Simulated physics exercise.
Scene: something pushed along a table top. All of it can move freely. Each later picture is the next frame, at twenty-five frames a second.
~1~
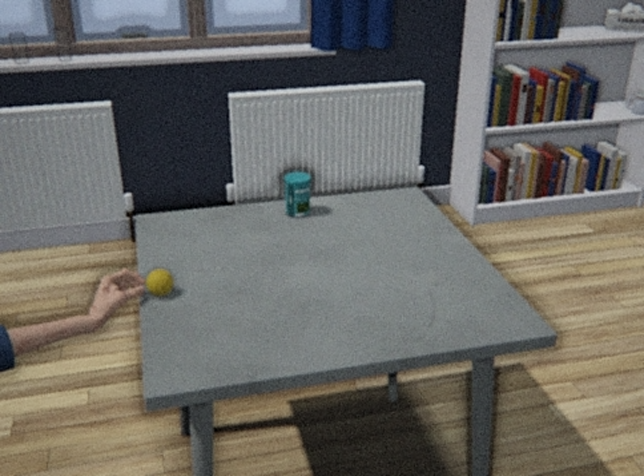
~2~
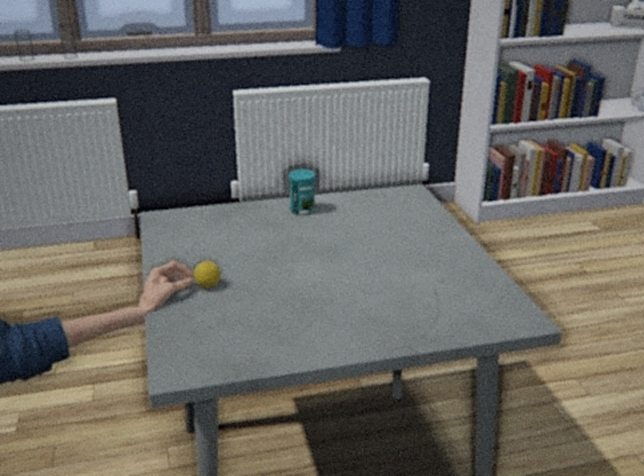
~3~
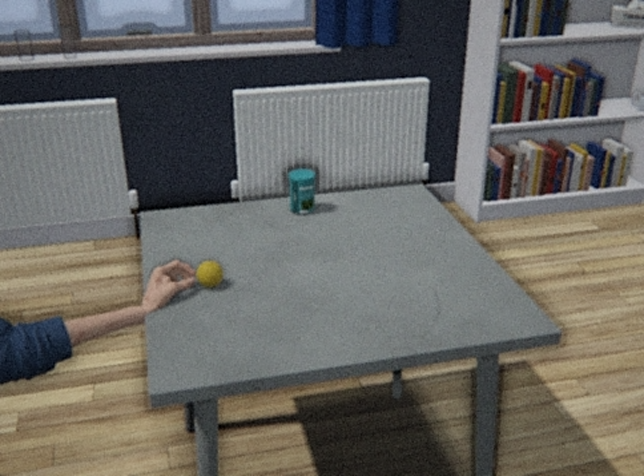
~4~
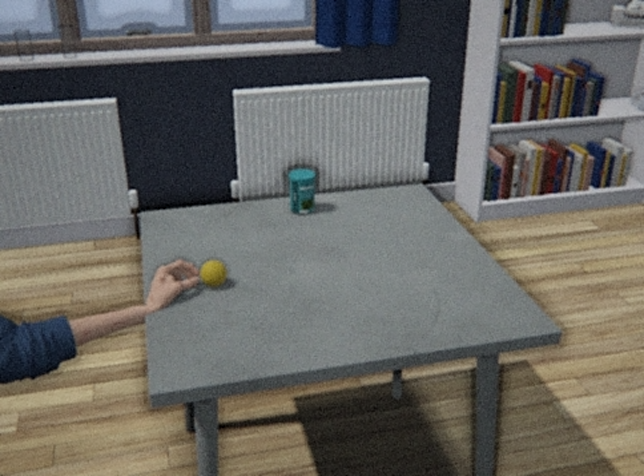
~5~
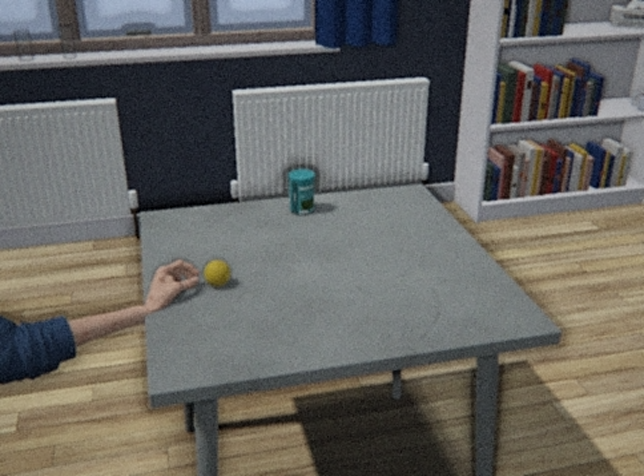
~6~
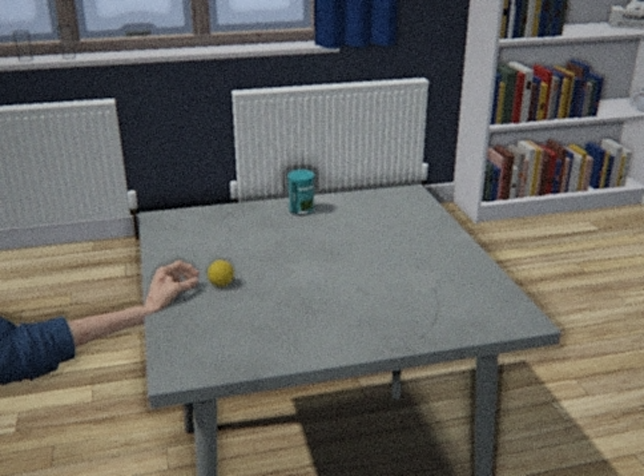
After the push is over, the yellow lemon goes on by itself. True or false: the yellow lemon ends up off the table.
False.
Then, 0.20 s later than the last frame, yellow lemon moved about its own width near (239, 272).
Then, 0.40 s later than the last frame, yellow lemon moved about its own width near (252, 270).
Then, 0.70 s later than the last frame, yellow lemon moved well along near (265, 268).
When it is over, moved from the start, yellow lemon. End places, in pixels of the last picture, yellow lemon near (270, 268).
